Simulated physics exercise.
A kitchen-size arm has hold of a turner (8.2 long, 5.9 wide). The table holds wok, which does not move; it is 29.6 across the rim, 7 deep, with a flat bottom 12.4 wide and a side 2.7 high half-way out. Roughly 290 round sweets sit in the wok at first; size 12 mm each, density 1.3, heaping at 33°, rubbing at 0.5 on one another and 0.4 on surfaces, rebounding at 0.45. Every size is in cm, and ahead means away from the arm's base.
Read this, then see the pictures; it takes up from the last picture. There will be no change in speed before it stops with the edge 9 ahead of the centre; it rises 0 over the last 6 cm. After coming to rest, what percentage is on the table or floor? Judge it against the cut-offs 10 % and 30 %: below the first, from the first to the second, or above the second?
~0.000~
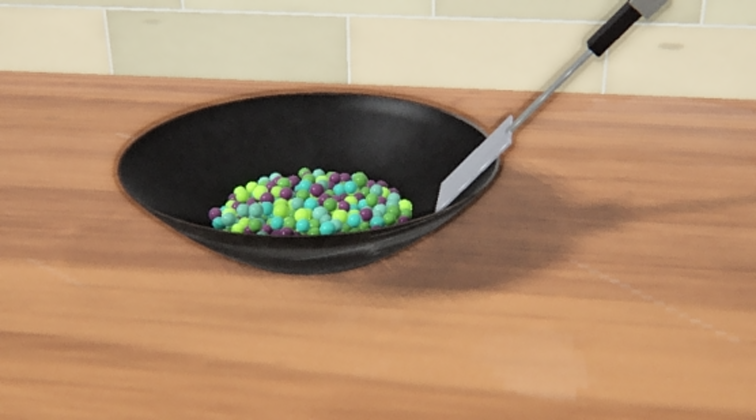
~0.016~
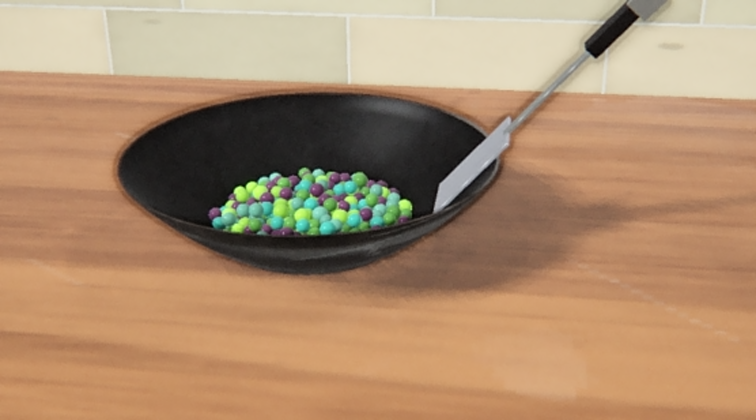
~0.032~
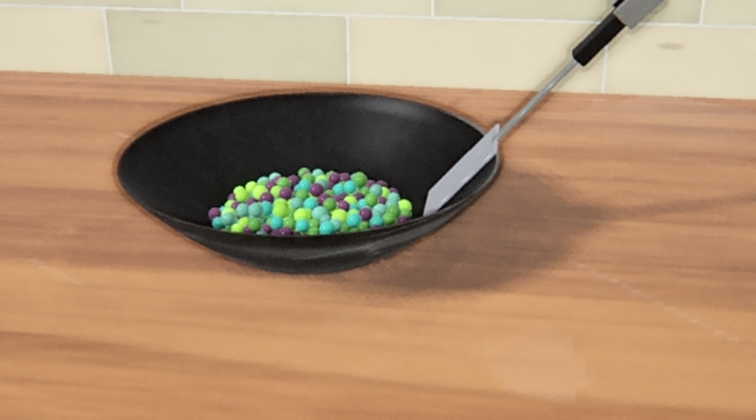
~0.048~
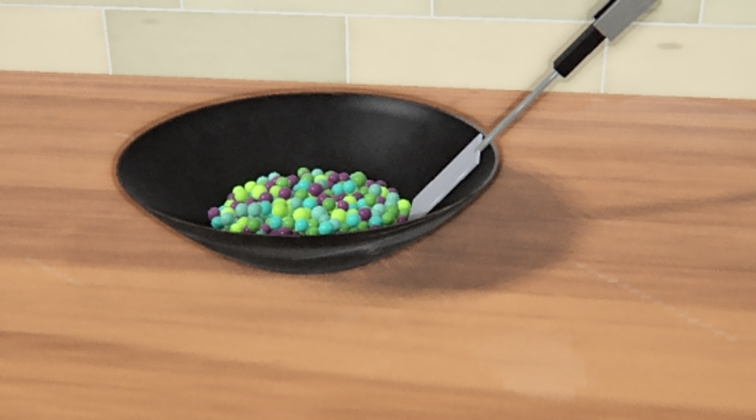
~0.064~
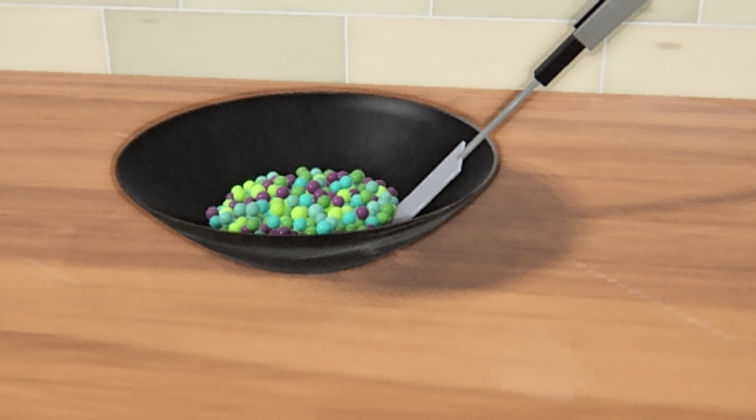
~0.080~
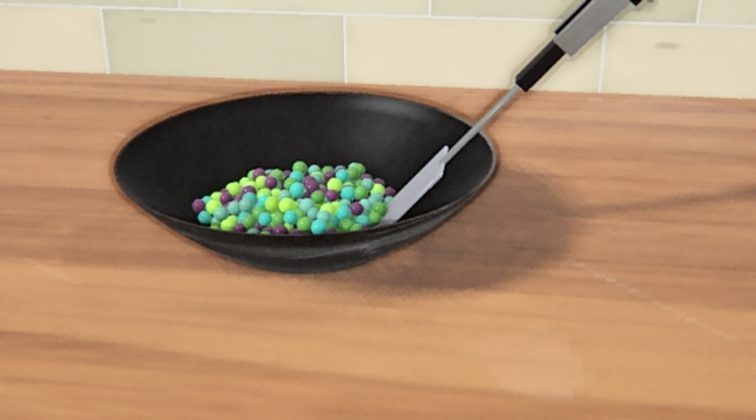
Below 10 %.
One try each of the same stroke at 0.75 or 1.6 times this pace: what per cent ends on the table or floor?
Estimates, in order: 0 % and 25 %.
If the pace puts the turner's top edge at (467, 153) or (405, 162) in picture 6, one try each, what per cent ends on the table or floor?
0 % and 25 %.
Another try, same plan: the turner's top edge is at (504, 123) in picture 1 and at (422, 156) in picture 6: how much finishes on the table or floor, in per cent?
About 15 per cent.
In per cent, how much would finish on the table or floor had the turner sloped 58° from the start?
10 %.
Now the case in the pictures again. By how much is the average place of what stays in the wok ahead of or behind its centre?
I'd say close to 4.5 cm toward the front.
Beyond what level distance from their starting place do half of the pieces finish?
The figure is about 4 cm.
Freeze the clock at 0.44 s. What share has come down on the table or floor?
Close to 0 per cent of the load.
By 0.14 s, sloping 49°, highest piece 6 above the table; 287 in the wok.
By 0.21 s, sloping 49°, highest piece 6 above the table; 287 in the wok.
By 0.44 s, sloping 49°, highest piece 8 above the table; 275 in the wok, 5 on the table or floor, 7 on the blade or in flight.
By 1.49 s, sloping 49°, highest piece 7 above the table; 275 in the wok, 12 on the table or floor.
Final count, 275 in the wok, 12 on the table or floor. That is 4 % on the table or floor.
